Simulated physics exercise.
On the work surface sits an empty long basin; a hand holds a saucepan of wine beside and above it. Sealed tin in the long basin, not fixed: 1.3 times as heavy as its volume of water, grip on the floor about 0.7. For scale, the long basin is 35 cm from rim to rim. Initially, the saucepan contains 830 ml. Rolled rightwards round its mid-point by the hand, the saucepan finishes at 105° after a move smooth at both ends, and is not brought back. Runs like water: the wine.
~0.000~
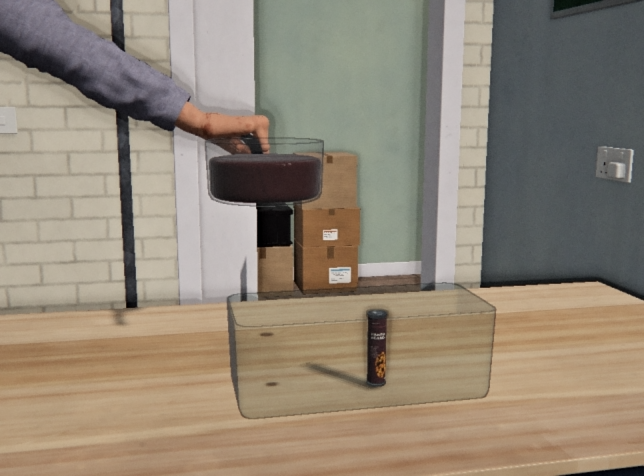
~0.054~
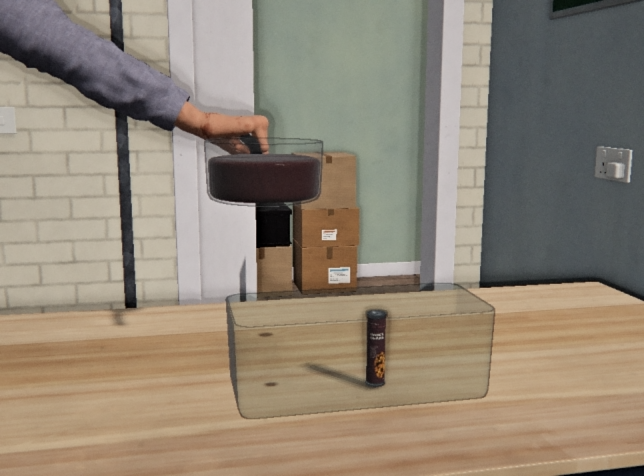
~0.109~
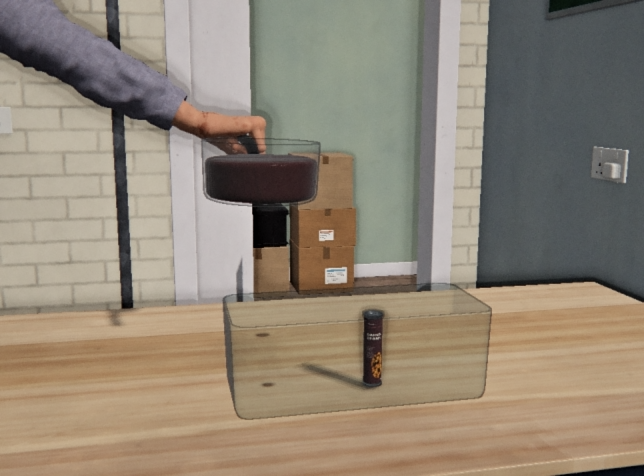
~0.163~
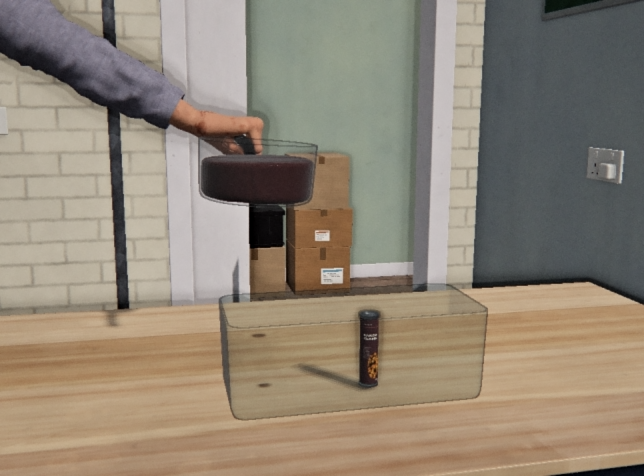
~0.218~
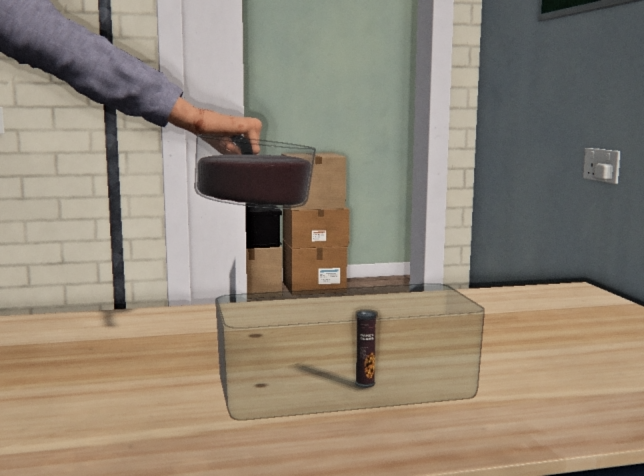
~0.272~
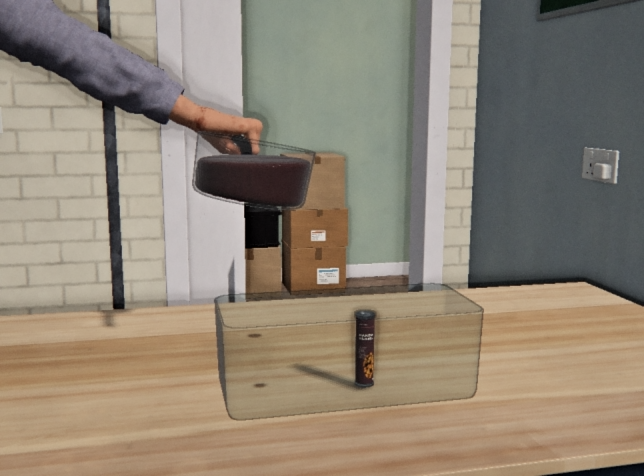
On a wooden work surface stood an empty, see-through long basin with a dark tin by it, while a hand above held a clear saucepan of dark wine level, then slowly tilted it slightly rightwards.
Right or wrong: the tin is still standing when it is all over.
Right, it is still standing.
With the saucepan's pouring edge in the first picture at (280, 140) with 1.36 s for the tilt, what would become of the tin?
It does not tip.
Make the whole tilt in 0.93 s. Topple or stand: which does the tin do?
In that case the tin overturns.
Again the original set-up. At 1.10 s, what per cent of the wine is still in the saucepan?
Around 12 in a hundred.
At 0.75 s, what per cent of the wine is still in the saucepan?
Fraction remaining: Approx. 64 per cent.
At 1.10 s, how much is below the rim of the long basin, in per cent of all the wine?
The fraction sits near 72 in a hundred.
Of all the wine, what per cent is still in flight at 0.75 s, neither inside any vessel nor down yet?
Roughly 30 %.
Then, 0.75 s in, the tilt is 61° and 65 per cent is still to pour; the tin stands where it began.
Then, 1.10 s in, the tilt is 96° and 13 per cent is still to pour; the tin stands where it began.
Then, 1.46 s in, the tilt is 105° and 1 per cent is still to pour; the tin stands where it began.
Then, 1.86 s in, the tilt is 105° and 0 per cent is still to pour; the tin stands where it began.
Finally, the tin stands where it began.
